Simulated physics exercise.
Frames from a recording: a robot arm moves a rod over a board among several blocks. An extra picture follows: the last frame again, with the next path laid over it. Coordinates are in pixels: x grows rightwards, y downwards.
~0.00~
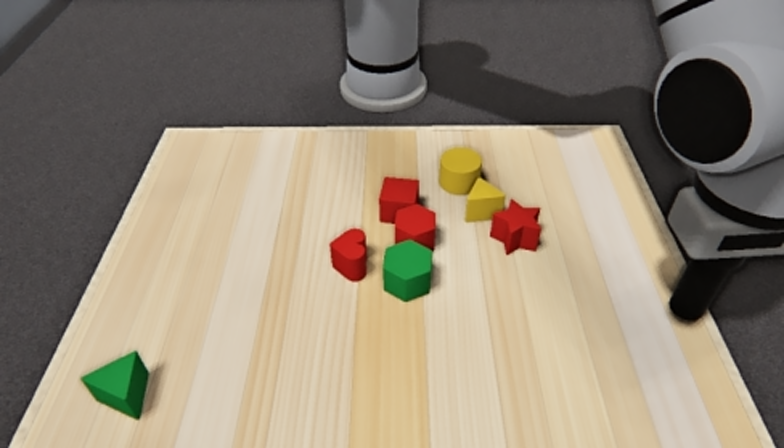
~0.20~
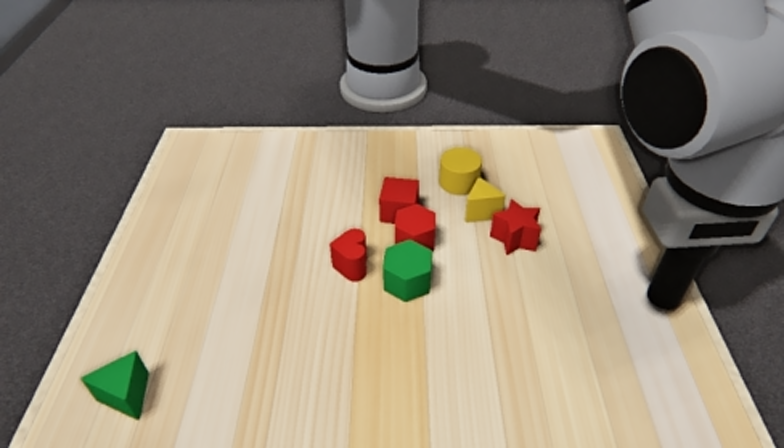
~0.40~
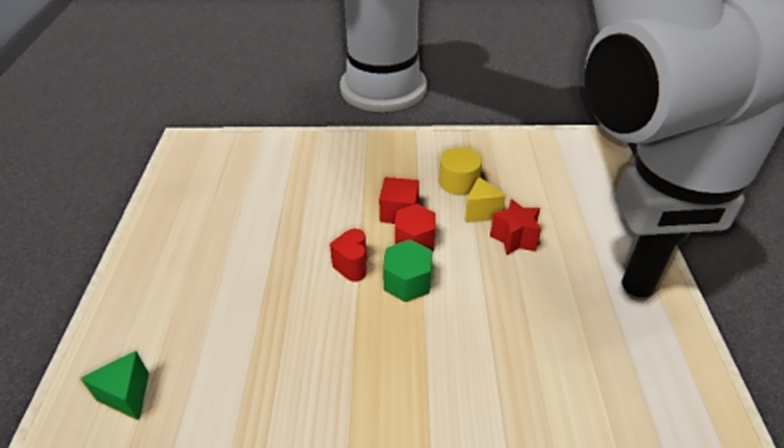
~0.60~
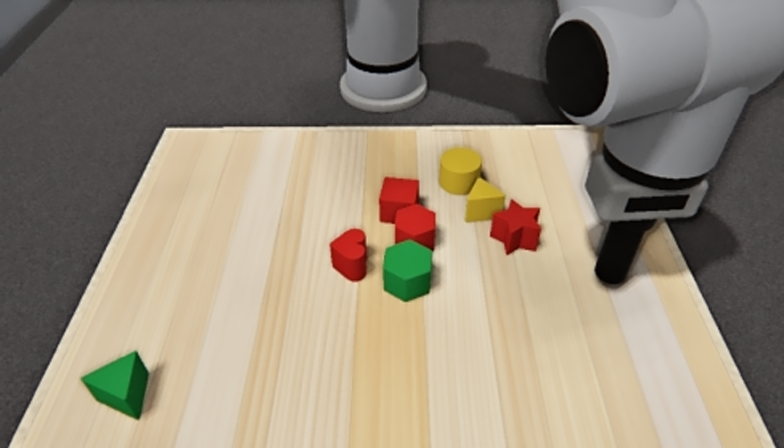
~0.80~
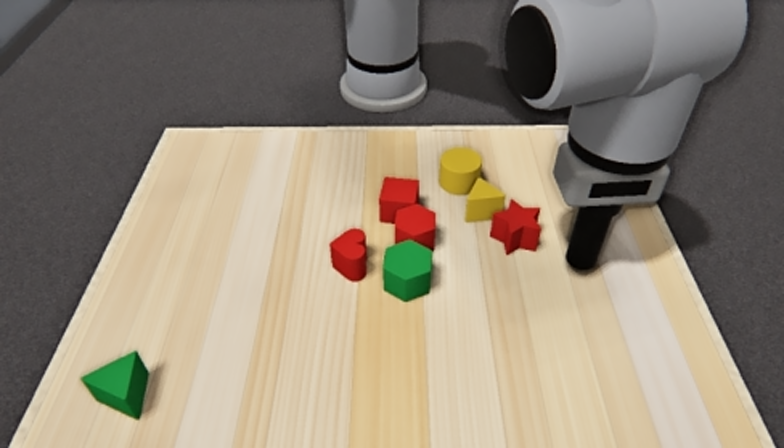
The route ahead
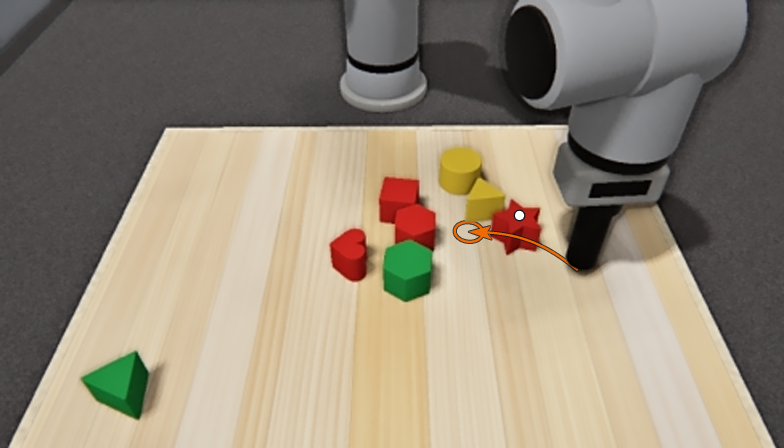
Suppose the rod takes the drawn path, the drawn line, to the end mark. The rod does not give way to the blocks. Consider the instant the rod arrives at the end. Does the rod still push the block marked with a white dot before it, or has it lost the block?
The block marked with a white dot is leading.
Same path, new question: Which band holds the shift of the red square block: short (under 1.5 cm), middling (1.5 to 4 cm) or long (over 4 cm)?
Short of 1.5 cm.
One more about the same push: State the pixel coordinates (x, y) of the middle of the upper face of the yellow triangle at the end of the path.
I predict (443, 175).
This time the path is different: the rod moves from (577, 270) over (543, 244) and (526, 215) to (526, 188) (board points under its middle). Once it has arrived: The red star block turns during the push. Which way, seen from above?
Looking down on the board, it turns counter-clockwise.
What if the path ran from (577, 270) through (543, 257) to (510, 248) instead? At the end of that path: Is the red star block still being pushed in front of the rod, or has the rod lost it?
Ahead.
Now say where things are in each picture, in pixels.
In the first picture, tip of the rod at (686, 308), middles of tops, red square block at (399, 189), red hexagonal block at (416, 219), yellow triangle at (484, 190), red star block at (520, 215).
In the second picture, rod at (663, 297), nothing pushed.
In the third picture, rod at (638, 286), nothing pushed.
In the fourth picture, rod at (610, 273), nothing pushed.
In the fifth picture, rod at (581, 259), red square block at (399, 189), red hexagonal block at (416, 219), yellow triangle at (484, 190), red star block at (520, 215).
The line goes from (577, 270) over (544, 248) and (507, 235) to (469, 232); the dot is on the red star block.
What follows on the original path. One third of the way, rod at (545, 237); red star block at (515, 214).
Two thirds of the way, rod at (508, 224); yellow triangle at (468, 183), turned 25° anticlockwise; red star block at (481, 203), turned 15° clockwise.
At the end, rod at (470, 222); red square block unmoved; red hexagonal block unmoved; yellow triangle at (443, 175); red star block at (444, 196), turned 35° clockwise.
